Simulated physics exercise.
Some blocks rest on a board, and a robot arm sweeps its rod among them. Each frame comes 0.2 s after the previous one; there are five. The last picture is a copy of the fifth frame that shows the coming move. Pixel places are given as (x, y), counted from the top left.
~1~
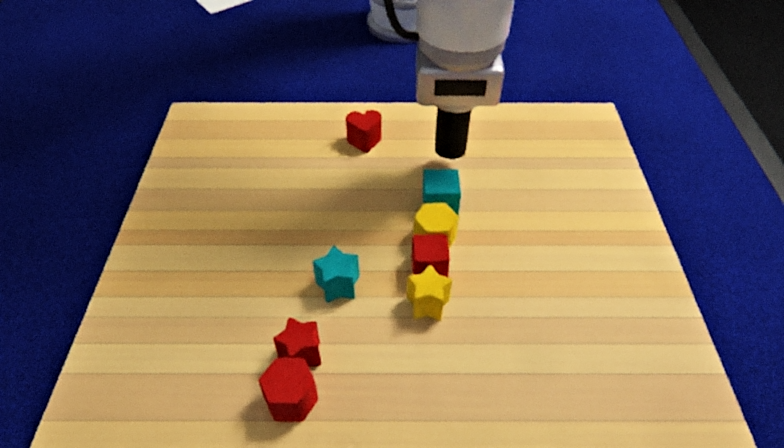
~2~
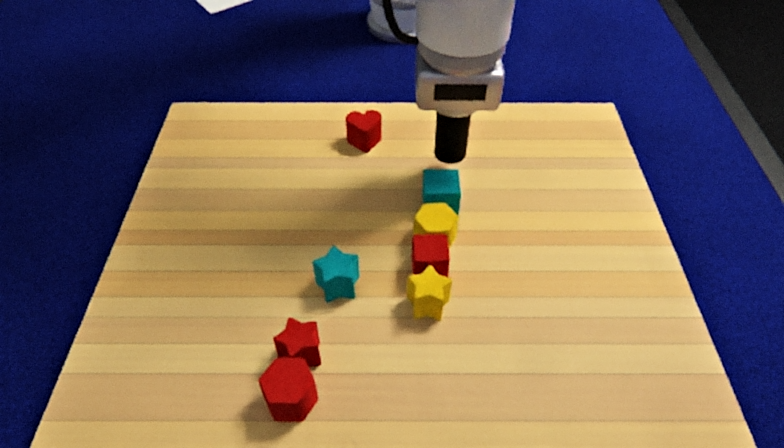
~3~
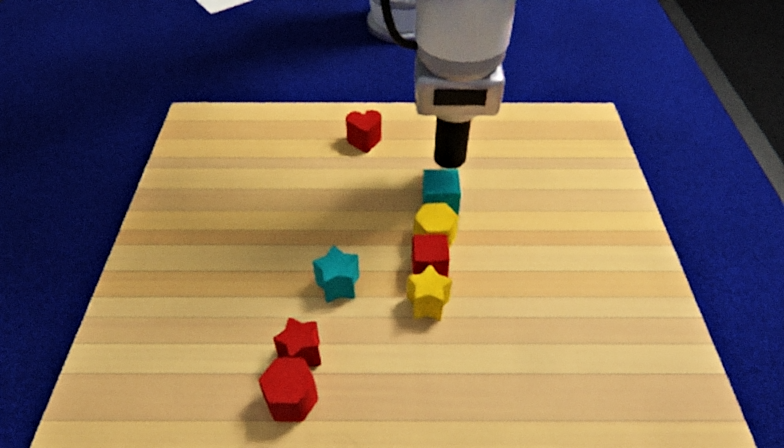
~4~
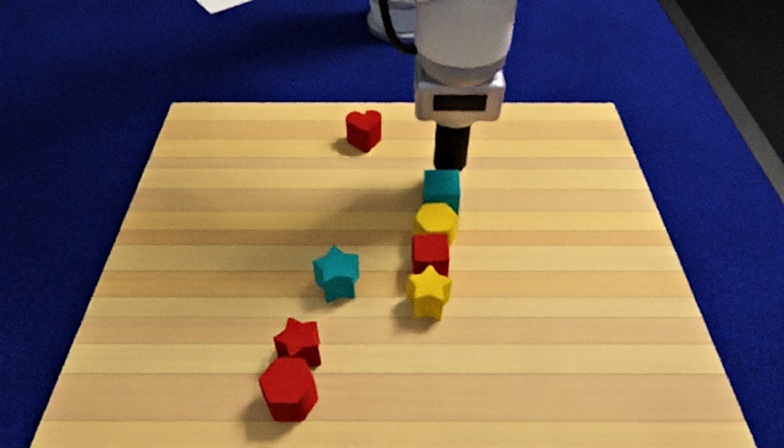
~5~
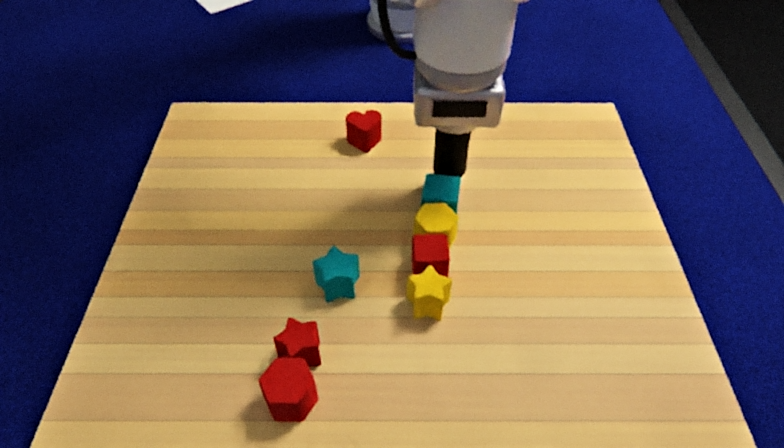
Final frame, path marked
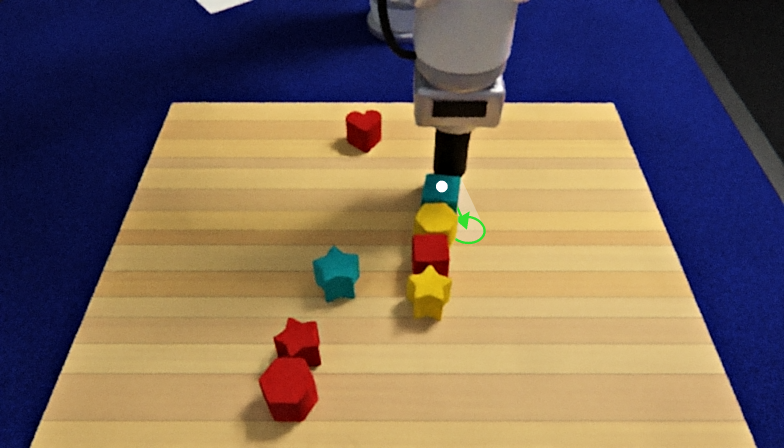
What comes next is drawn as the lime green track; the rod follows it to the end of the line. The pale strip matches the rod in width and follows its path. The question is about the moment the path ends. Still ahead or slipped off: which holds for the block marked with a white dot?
It sits in front of the rod.
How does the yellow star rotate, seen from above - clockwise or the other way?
Looking down, it rotates anti-clockwise.
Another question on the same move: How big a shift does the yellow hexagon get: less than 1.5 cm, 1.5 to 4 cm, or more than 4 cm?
It falls in the over 4 cm band.
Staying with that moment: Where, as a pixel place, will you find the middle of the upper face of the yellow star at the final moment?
Its top face will be centred at roughly (418, 309).
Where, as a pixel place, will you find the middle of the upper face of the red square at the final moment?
Roughly at (404, 278).
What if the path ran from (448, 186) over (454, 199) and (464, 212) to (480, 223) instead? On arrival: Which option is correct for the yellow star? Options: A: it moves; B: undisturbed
Letter A.
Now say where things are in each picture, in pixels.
The first picture shows lower end of the rod (450, 149), tops of blocks, yellow star (430, 283), red square (431, 247), yellow hexagon (436, 216), turquoise square (442, 181).
The second picture shows rod (450, 154), blocks as before.
The third picture shows rod (450, 158), blocks as before.
The fourth picture shows rod (450, 164), blocks as before.
The fifth picture shows rod (449, 169), yellow star (430, 283), red square (431, 247), yellow hexagon (436, 216), turquoise square (442, 186).
The drawn path runs straight from (448, 186) to (467, 230); the dot is on the turquoise square.
The first path, step by step. Halfway along, rod (459, 191); yellow star (426, 295), turned 25° anticlockwise; red square (420, 262), turned 20° clockwise; yellow hexagon (436, 236), turned 20° clockwise; turquoise square (449, 209).
At the end, rod (469, 213); yellow star (418, 309), turned 70° anticlockwise; red square (404, 278), turned 35° clockwise; yellow hexagon (430, 255), turned 35° clockwise; turquoise square (454, 232), turned 25° clockwise.
